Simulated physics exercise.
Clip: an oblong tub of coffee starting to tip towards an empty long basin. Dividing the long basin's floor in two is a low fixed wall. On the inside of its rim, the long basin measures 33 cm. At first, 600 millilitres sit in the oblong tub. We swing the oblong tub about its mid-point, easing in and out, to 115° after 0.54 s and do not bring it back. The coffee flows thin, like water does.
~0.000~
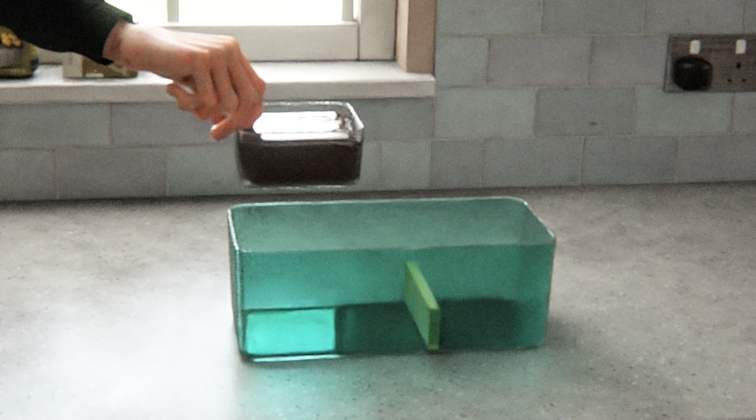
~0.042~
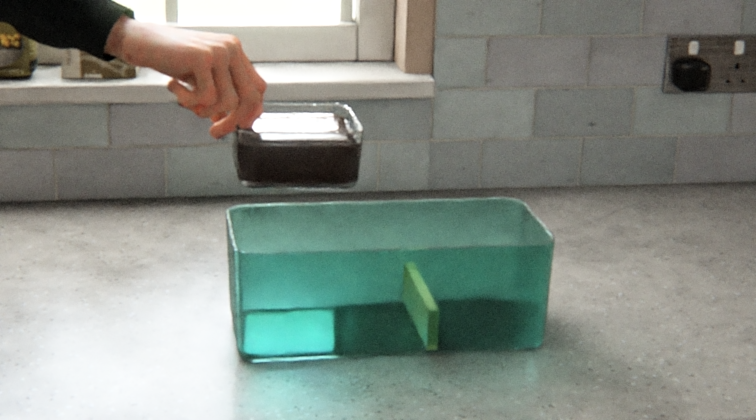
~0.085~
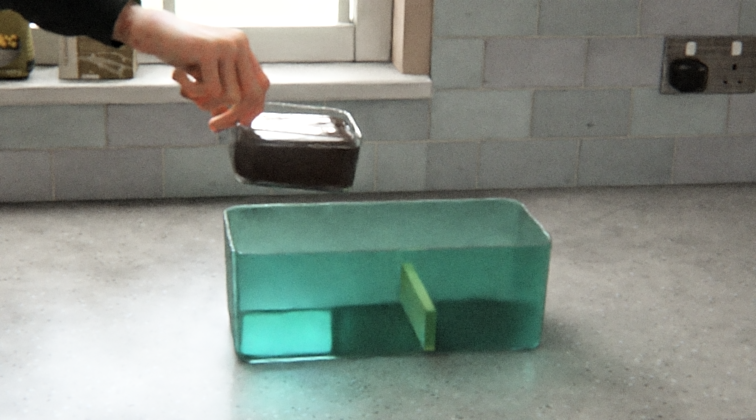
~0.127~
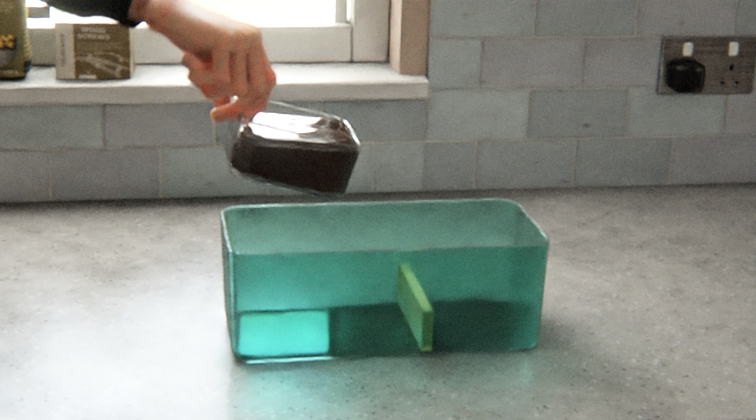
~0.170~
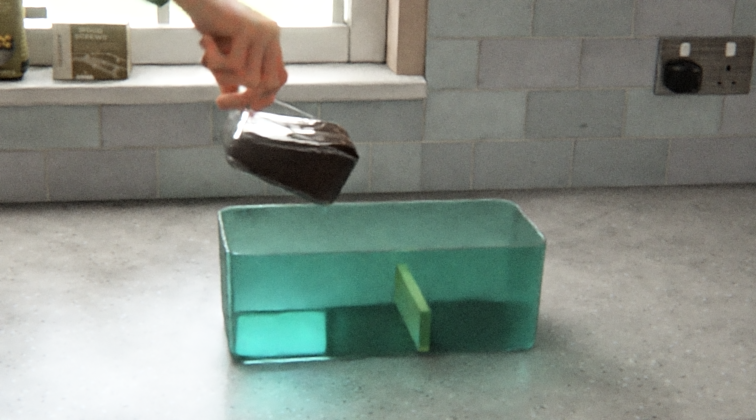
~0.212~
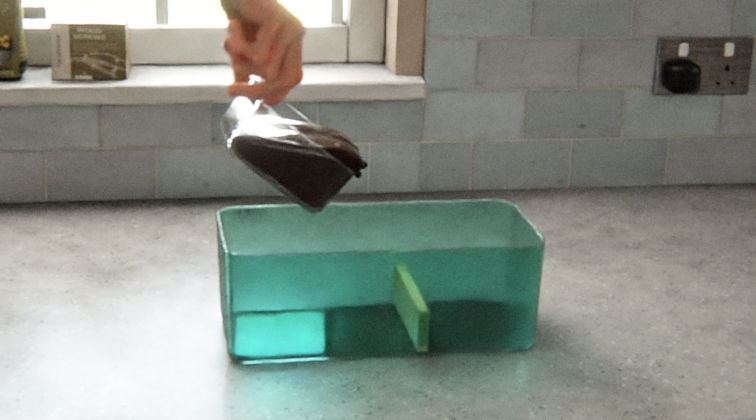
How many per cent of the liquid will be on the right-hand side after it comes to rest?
Some 6 per cent will be on the right-hand side.
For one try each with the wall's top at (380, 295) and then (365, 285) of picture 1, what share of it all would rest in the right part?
Roughly 60 per cent, then 75 per cent.
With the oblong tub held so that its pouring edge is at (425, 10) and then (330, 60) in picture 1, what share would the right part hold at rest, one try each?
The first try gives around 70 percent, the second around 10 percent.
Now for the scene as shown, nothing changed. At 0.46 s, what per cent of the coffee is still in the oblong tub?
I'd put it near 8 percent.
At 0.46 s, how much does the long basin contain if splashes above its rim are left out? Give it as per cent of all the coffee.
Roughly 78 percent of it.
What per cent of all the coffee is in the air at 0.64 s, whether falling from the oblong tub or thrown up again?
I'd say some 8 per cent is in the air.
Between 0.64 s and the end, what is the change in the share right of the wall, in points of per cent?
Change in share is positive, near 3 percent.
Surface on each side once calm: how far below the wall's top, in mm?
I'd say some 26 mm on the left and some 44 mm on the right.
By 0.46 s the tilt is 109° and 8 per cent is still to pour, 77 is left of the wall and 1 right of it.
By 0.64 s the tilt is 115° and 0 per cent is still to pour, 90 is left of the wall and 2 right of it.
By 0.83 s the tilt is 115° and 0 per cent is still to pour, 89 is left of the wall and 6 right of it.
By 1.04 s the tilt is 115° and 0 per cent is still to pour, 90 is left of the wall and 6 right of it.
At rest 90 per cent lies left of the wall, 6 right of it and 5 outside.
